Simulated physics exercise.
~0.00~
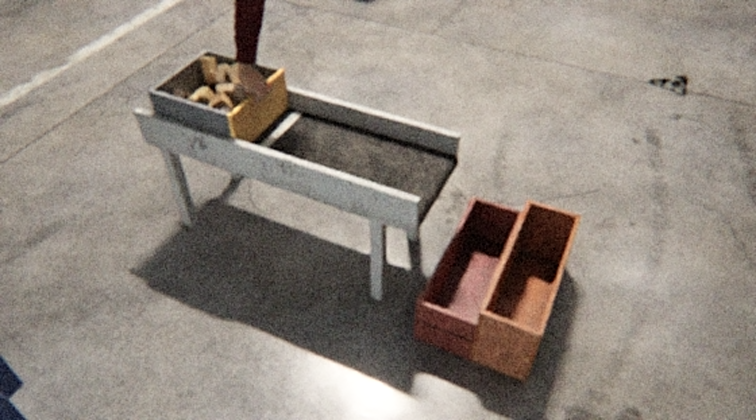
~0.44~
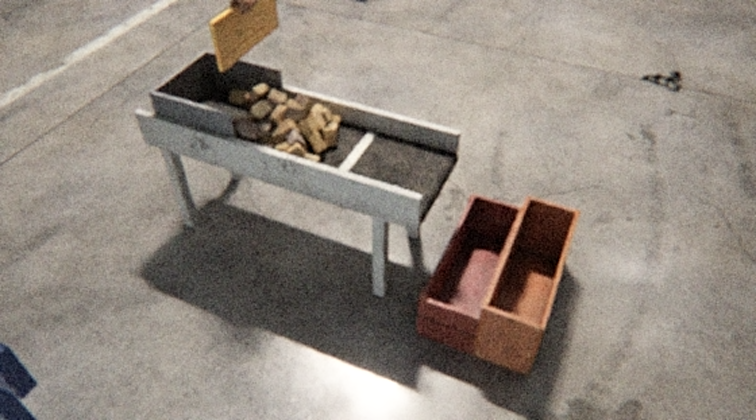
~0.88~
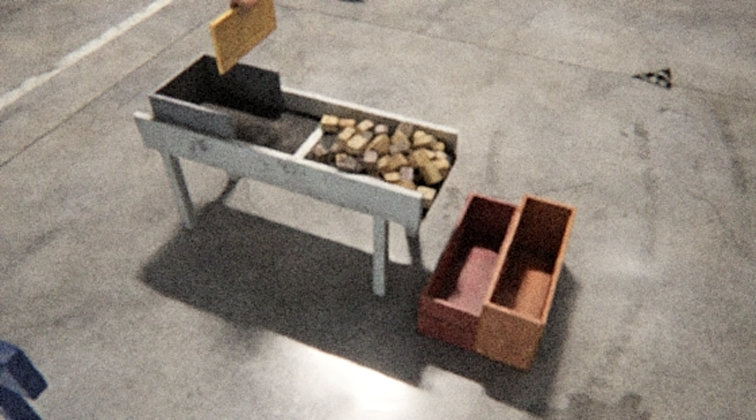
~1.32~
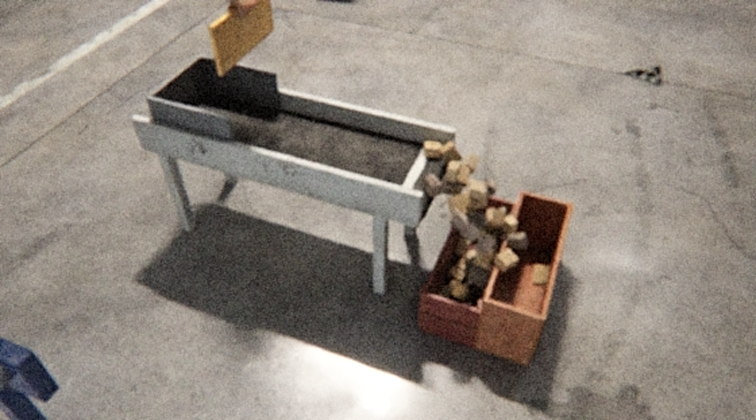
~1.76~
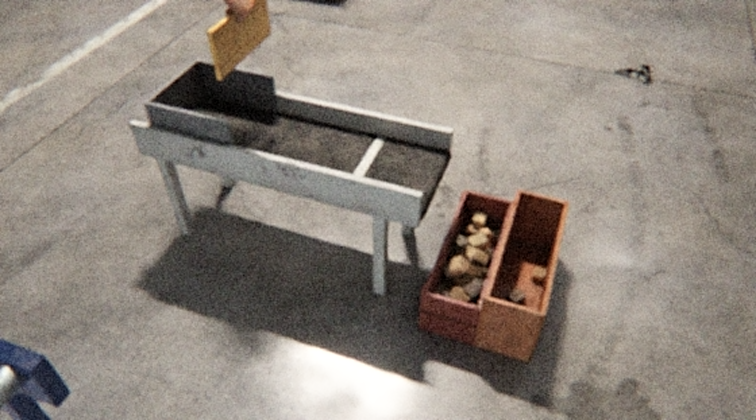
The clip shows a yellow gate lifting from a grey pen of loose timber offcuts on a raised belt, which carries them right and spills them off its end, leaving most in the red bin and a few in the orange tote beyond.
